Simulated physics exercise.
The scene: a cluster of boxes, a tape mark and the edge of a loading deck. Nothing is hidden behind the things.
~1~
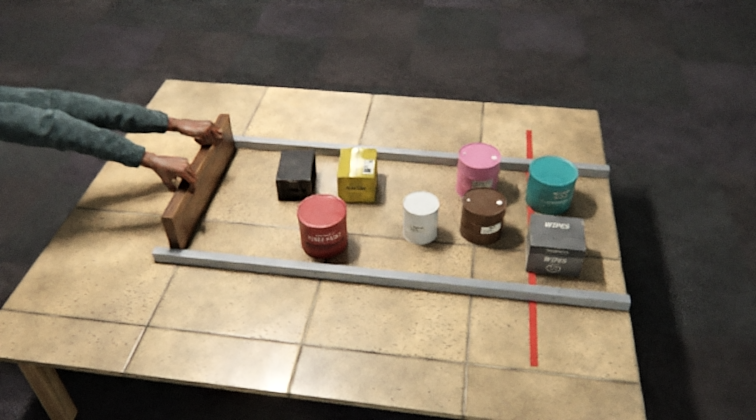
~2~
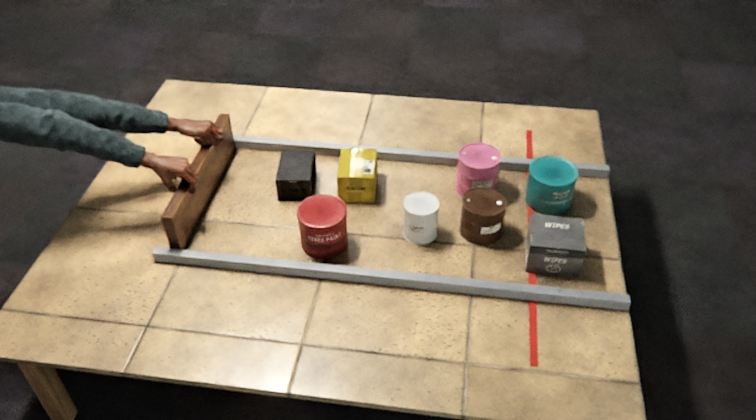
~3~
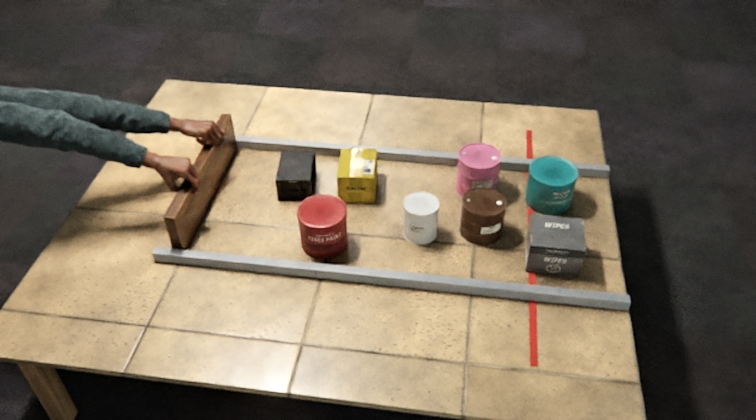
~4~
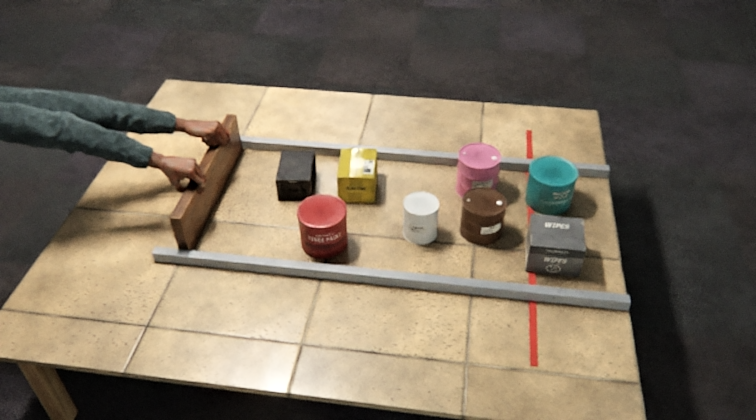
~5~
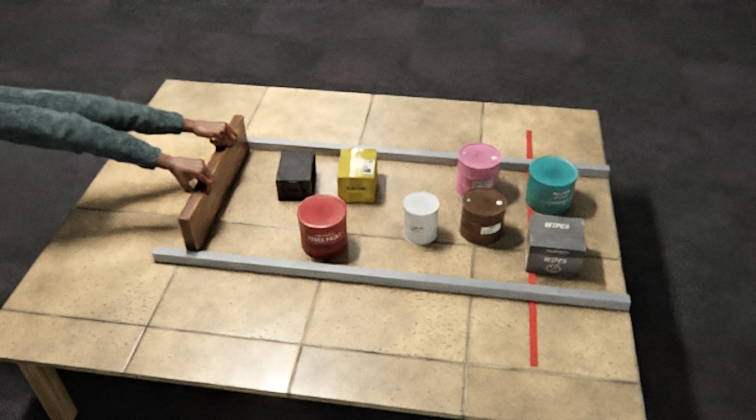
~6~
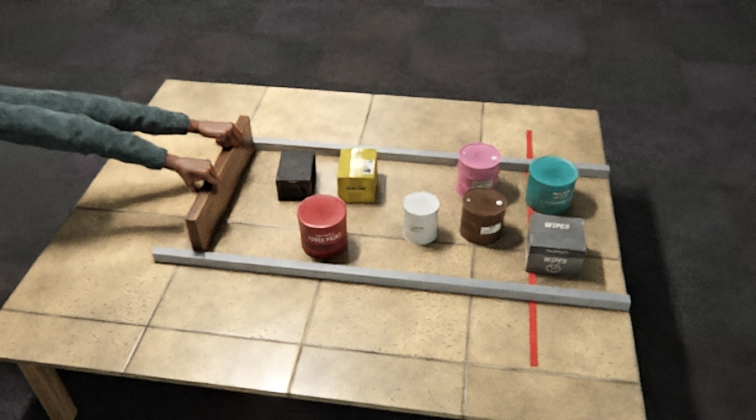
Two hands held a brown wooden plank at the left of a tiled table and slid it slightly right between two grey rails, while the boxes and colourful cans near the red line stayed still.
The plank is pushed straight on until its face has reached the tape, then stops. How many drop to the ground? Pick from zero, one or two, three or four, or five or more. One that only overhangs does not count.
The number that fall off is one or two.
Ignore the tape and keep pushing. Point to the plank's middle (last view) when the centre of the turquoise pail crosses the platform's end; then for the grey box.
Near (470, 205) and (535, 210).
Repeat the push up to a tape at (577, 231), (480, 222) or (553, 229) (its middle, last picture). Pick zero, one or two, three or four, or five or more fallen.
In that order: Five or more; one to two; three or four.
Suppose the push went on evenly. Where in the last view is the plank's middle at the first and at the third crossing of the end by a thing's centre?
Near (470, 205) and (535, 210).
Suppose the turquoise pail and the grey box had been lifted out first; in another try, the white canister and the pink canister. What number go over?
1 in the first case, 1 in the second.
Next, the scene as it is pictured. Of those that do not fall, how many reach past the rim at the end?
It comes to 1.
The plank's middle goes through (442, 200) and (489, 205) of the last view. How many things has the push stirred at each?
By then 7, and 8.
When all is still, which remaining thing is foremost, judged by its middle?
Foremost is the grey box.
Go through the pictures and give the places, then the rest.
The first frame shows grey box (554, 245); turquoise pail (551, 186); brown canister (482, 216); plank (202, 179); tape (531, 227).
The second frame shows turquoise pail (551, 186); plank (202, 179).
The third frame shows brown canister (482, 216); white canister (421, 218).
The fourth frame shows grey box (554, 245); yellow parcel (358, 175).
The fifth frame shows turquoise pail (551, 186); pink canister (478, 172).
The sixth frame shows grey box (554, 245); turquoise pail (551, 186); brown canister (482, 216); plank (224, 181); tape (531, 227).
Soon after, none off yet; grey box at rest near (554, 245); turquoise pail at rest near (551, 186); brown canister at rest near (482, 216).
In the end, the number that fall off is one or two; gone, pink canister and turquoise pail.
